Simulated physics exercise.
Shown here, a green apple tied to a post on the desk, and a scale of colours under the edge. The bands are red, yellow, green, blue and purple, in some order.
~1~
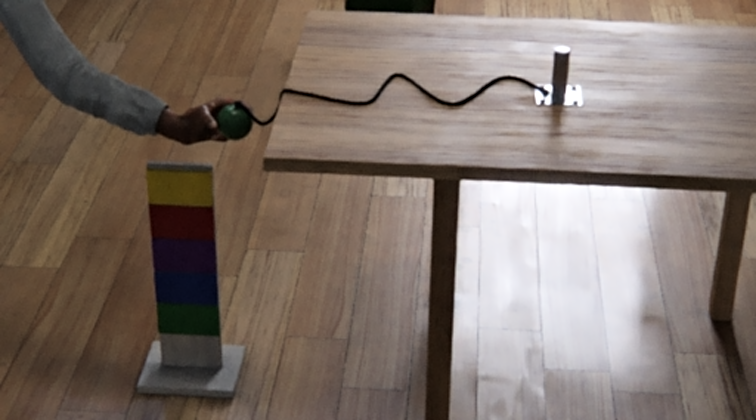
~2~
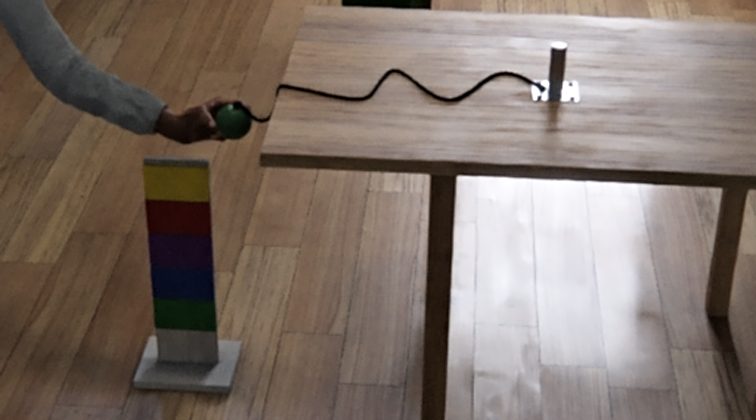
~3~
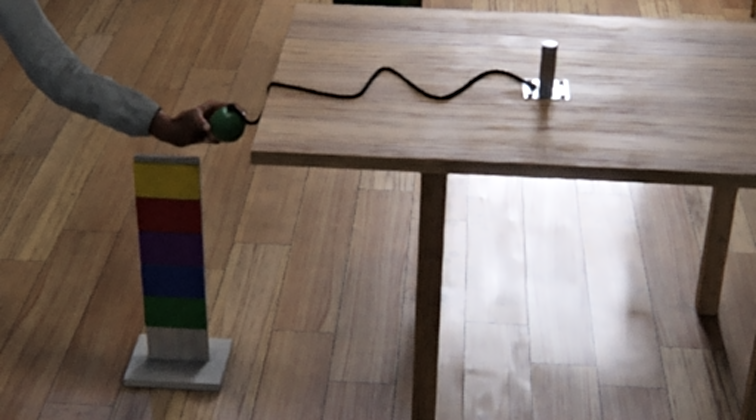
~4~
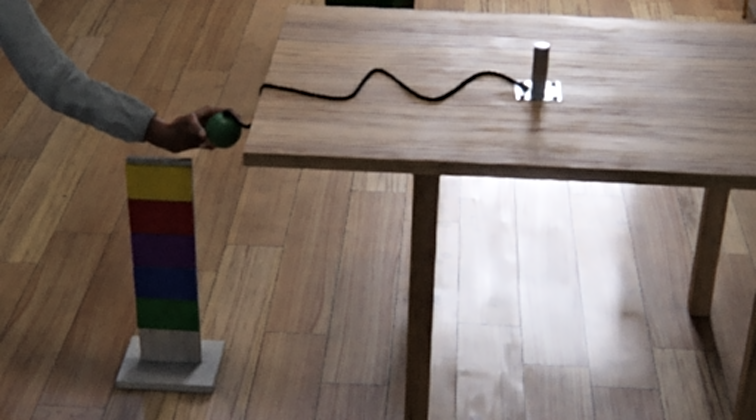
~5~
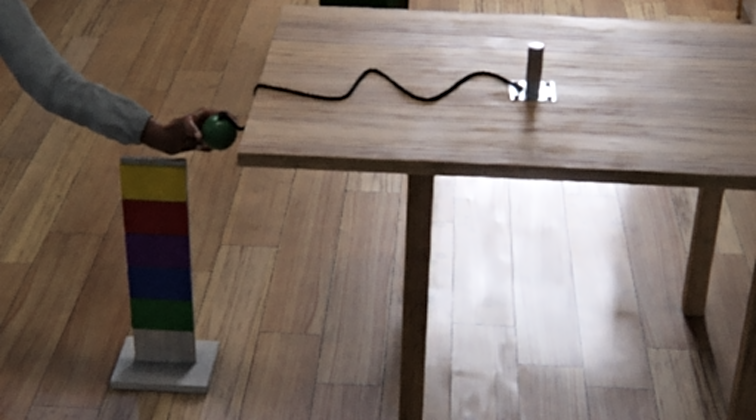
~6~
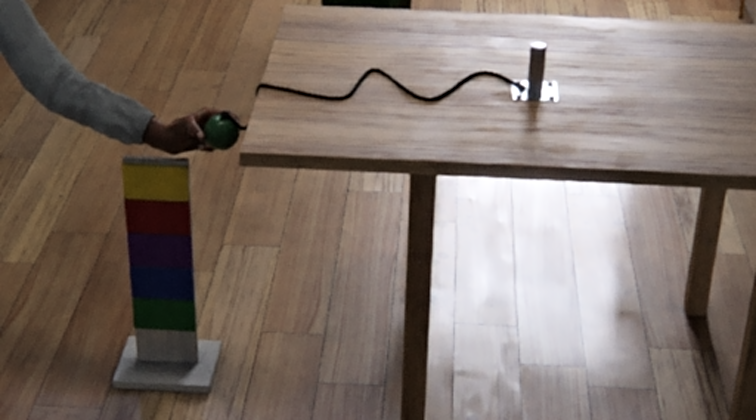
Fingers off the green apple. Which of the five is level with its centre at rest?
Its centre hangs level with the blue band.
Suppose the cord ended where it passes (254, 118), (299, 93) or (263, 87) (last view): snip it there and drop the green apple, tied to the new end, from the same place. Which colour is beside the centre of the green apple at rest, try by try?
Try by try: Purple; yellow; red.
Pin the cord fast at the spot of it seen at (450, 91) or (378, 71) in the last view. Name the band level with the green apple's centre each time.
Taking them in turn: Purple; red.
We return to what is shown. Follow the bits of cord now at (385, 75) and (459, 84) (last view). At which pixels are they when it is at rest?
About (303, 80), and the other about (426, 85).
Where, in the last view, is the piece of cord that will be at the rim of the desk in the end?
Near (362, 79).
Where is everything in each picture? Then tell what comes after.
In the first picture, green apple (235, 122); yellow (180, 189); red (182, 223); purple (184, 256); blue (186, 289); green (188, 320).
In the second picture, green apple (234, 122); cord through (512, 74) (460, 97) (406, 75) (368, 97) (289, 87).
In the third picture, green apple (228, 125).
In the fourth picture, green apple (224, 130); cord through (495, 73) (443, 97) (389, 75) (351, 96) (272, 86).
In the fifth picture, green apple (220, 132).
In the sixth picture, green apple (222, 132); cord through (491, 73) (440, 97) (385, 75) (348, 96) (269, 86).
Soon after, apple near (230, 280); level with blue.
After that, apple near (286, 281); level with blue.
And then, apple near (257, 283); level with blue.
In the end, apple near (267, 285); level with blue. Its middle rests at the blue band.
